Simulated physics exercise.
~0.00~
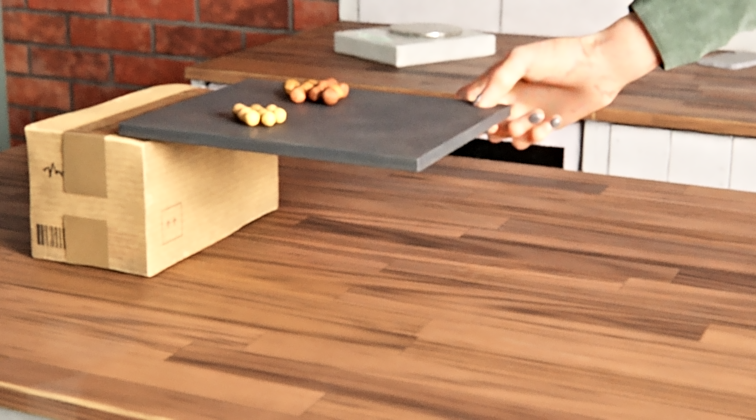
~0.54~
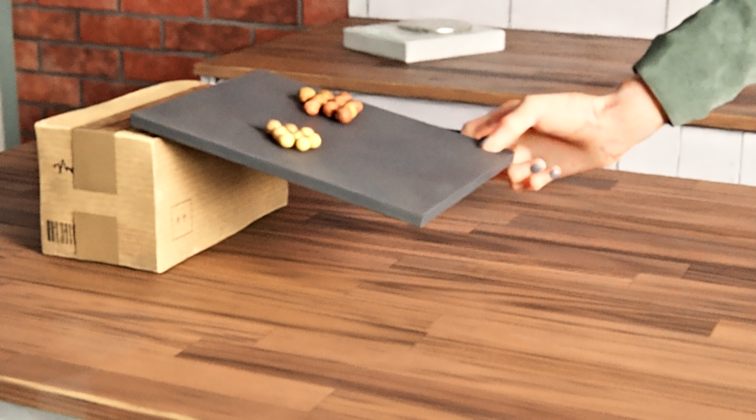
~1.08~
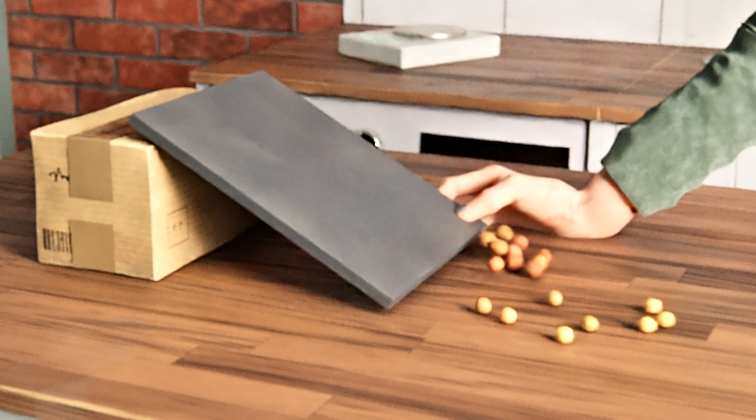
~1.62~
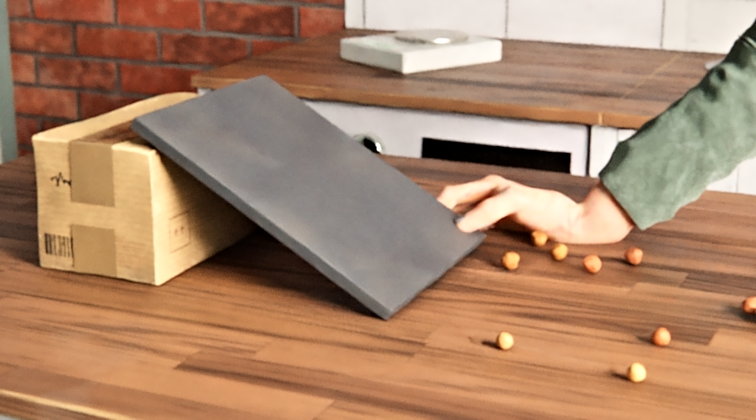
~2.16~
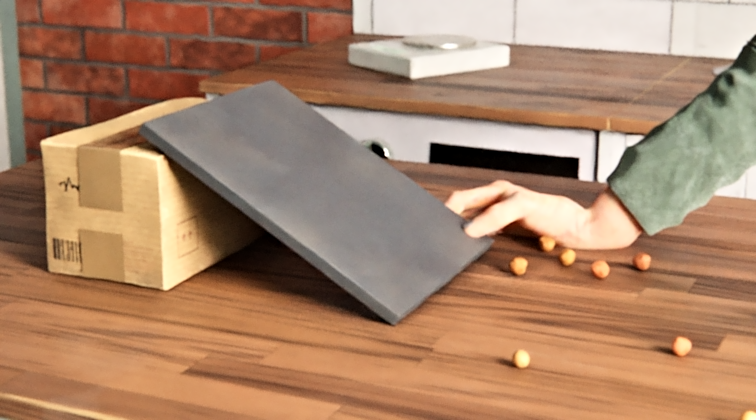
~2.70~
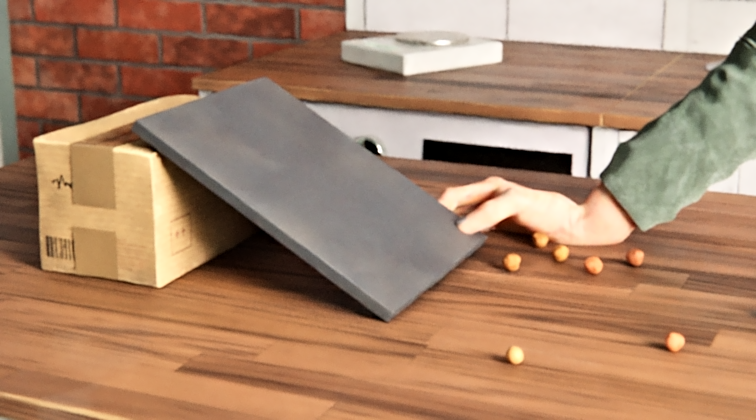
The clip shows a hand lowering one end of a dark board propped on a cardboard box until it rests on a wooden counter, sending yellow and orange balls rolling off; the yellow ones travel farther, most leaving view, while several orange ones settle near the hand.
